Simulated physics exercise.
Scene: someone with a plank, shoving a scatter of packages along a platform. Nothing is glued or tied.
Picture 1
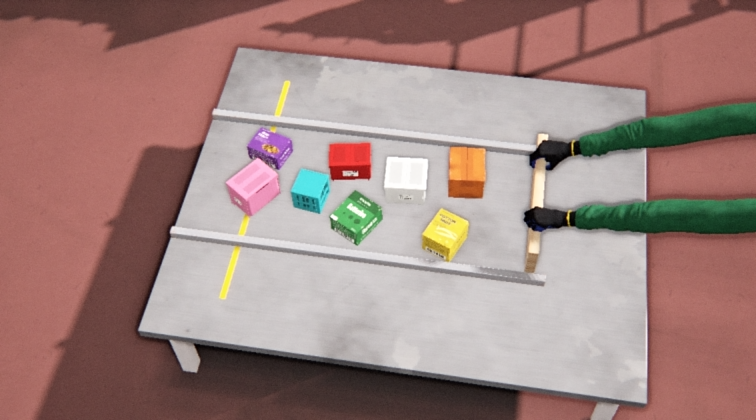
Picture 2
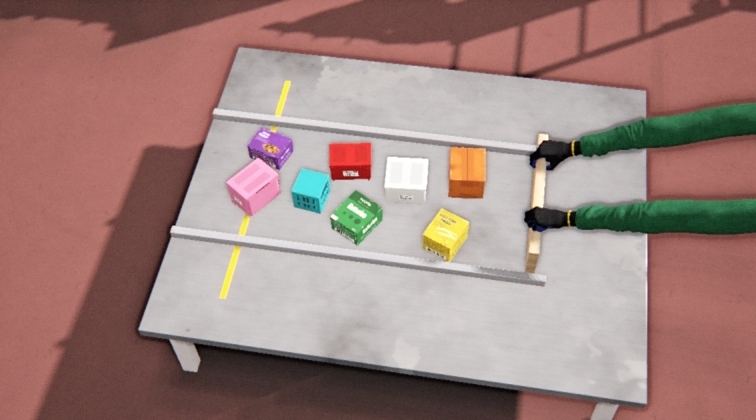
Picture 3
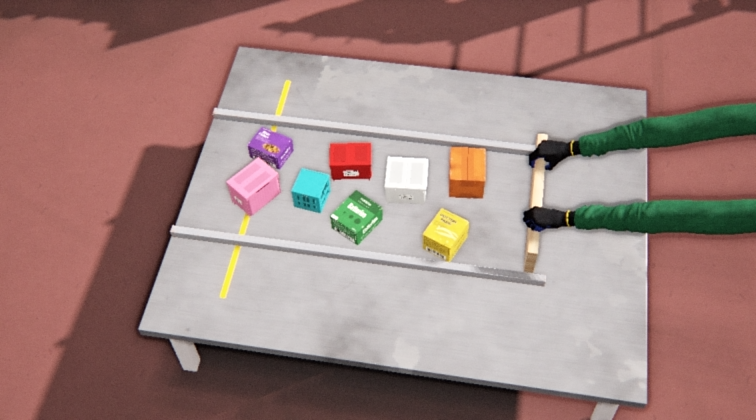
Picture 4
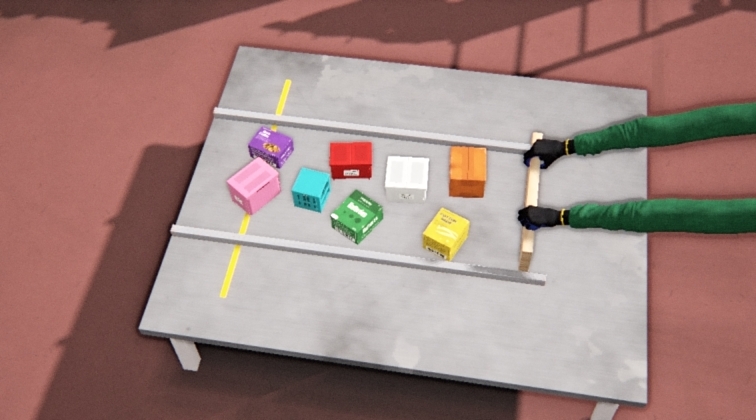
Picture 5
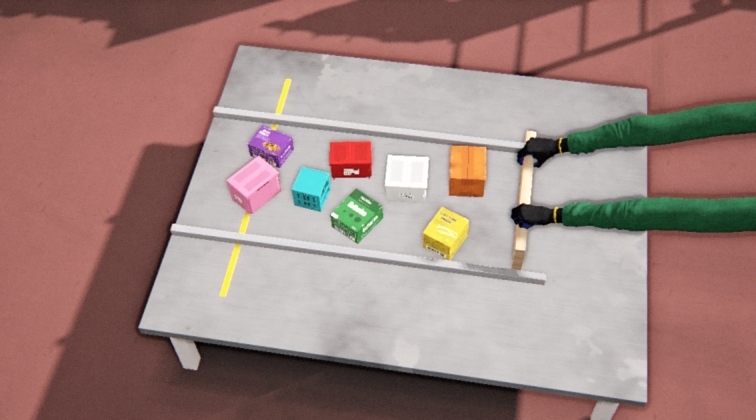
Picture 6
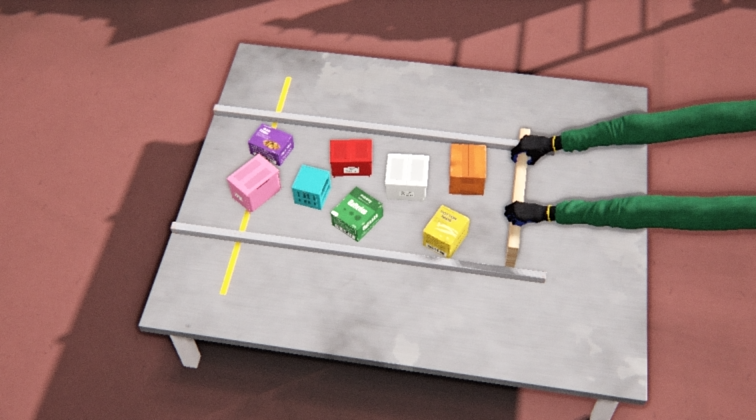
A wooden plank, gripped by two gloved hands in green sleeves, rests at first near the right end of the rails on a gray table. The hands then slide it slightly left toward the scattered colorful boxes, which stay essentially in place, a gap still separating them from the plank.
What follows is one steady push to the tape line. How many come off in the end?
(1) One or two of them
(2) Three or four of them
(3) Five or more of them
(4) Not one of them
(2) Three or four of them.
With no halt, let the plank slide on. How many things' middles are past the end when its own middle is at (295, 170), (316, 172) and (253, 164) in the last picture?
The counts are 1, 1 and 4, in that order.
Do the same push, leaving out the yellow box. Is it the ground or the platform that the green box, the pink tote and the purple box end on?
The green box remains in place while the pink tote falls away, and the purple box falls away.
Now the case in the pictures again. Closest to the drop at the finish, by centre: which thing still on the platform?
White tote.
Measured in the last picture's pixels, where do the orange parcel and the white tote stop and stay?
Orange parcel at (248, 142), white tote at (209, 150).
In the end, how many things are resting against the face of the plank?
Counting them up gives 2.
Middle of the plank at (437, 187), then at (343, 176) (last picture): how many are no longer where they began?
The first number is 4, the next one 8.
Soon after, none off yet; pink tote at rest near (255, 185); purple box at rest near (271, 145); turquoise crate at rest near (312, 188).
Then, none off yet; pink tote moved a little near (237, 186); purple box moved about its own width near (245, 138); turquoise crate moved about its own width near (278, 187).
Further on, none off yet; pink tote moved about its own width near (188, 192); purple box tipped well over near (190, 134); turquoise crate moved well along near (216, 180).
At rest, the number that fall off is three or four; fallen, red tote, turquoise crate, purple box and pink tote.
